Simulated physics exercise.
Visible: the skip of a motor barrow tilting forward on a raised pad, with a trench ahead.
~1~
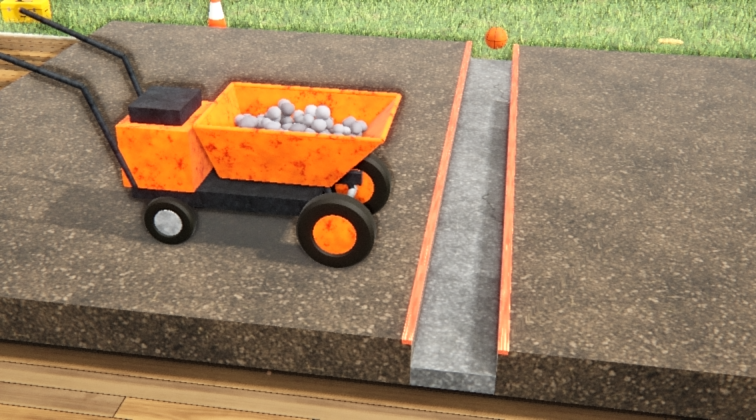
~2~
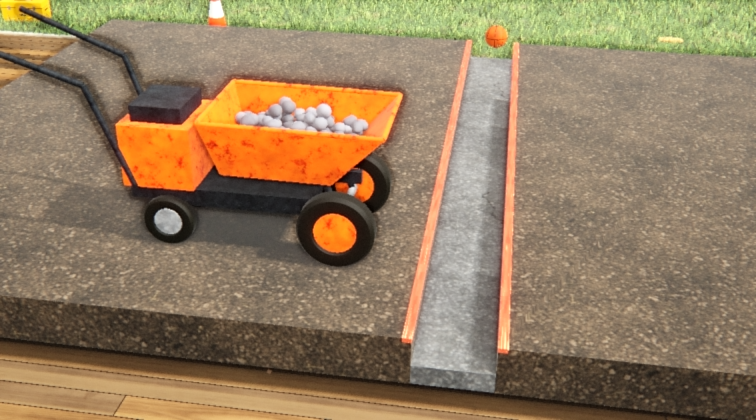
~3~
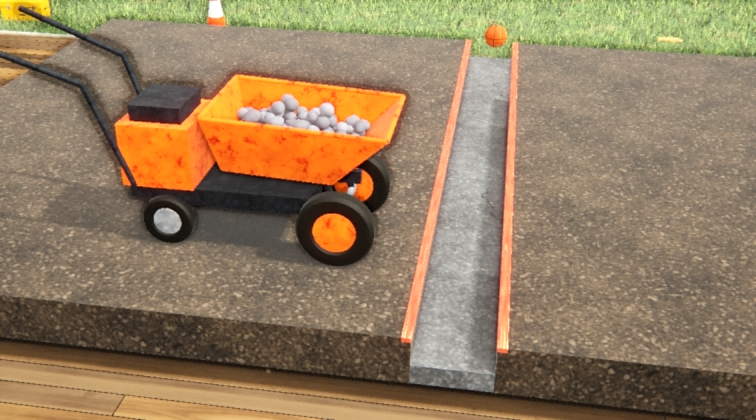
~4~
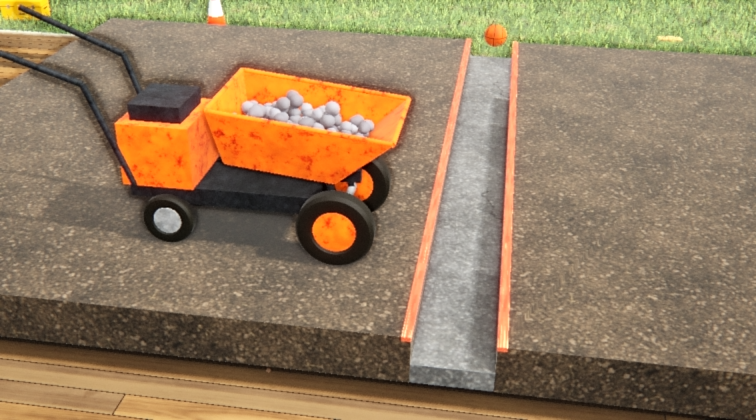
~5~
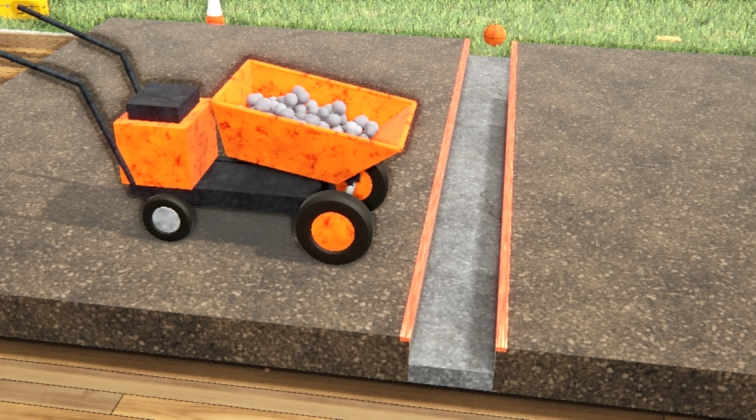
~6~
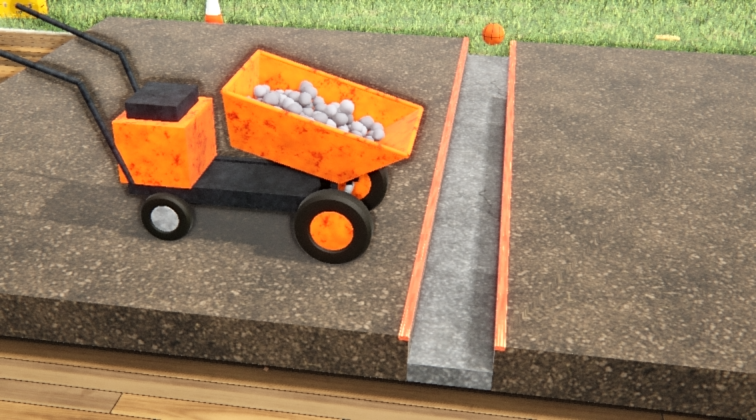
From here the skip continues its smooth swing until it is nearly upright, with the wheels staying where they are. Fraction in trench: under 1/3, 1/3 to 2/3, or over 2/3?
Over 2/3.
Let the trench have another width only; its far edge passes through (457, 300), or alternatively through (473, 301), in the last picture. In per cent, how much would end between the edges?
The first try lands around 10 %, the second around 50 %.
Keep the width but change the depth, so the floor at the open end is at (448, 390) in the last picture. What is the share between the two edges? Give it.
100 per cent, roughly.
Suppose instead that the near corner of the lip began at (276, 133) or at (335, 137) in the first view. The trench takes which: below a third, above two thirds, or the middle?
At spot one the answer is under a third, and at spot two it is beyond two thirds.
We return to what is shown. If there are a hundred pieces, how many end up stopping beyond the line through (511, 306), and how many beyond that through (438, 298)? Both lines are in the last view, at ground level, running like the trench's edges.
Estimate: 0 %, then 80 %.
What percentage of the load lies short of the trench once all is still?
Close to 0 per cent.
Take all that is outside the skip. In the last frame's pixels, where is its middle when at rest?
Somewhere around (473, 257) in the final view.
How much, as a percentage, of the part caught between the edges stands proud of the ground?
About 15 in a hundred.
Soon after the last picture, skip tipped steeply; all in the skip.
A little later, skip tipped right over; most in the skip; about a quarter in or heaped over the trench; a stray few beyond it.
Later still, skip tipped right over; a small part in the skip; most in or heaped over the trench; a small part beyond it.
At rest, skip tipped right over; a small part in the skip; most in or heaped over the trench; a small part beyond it.
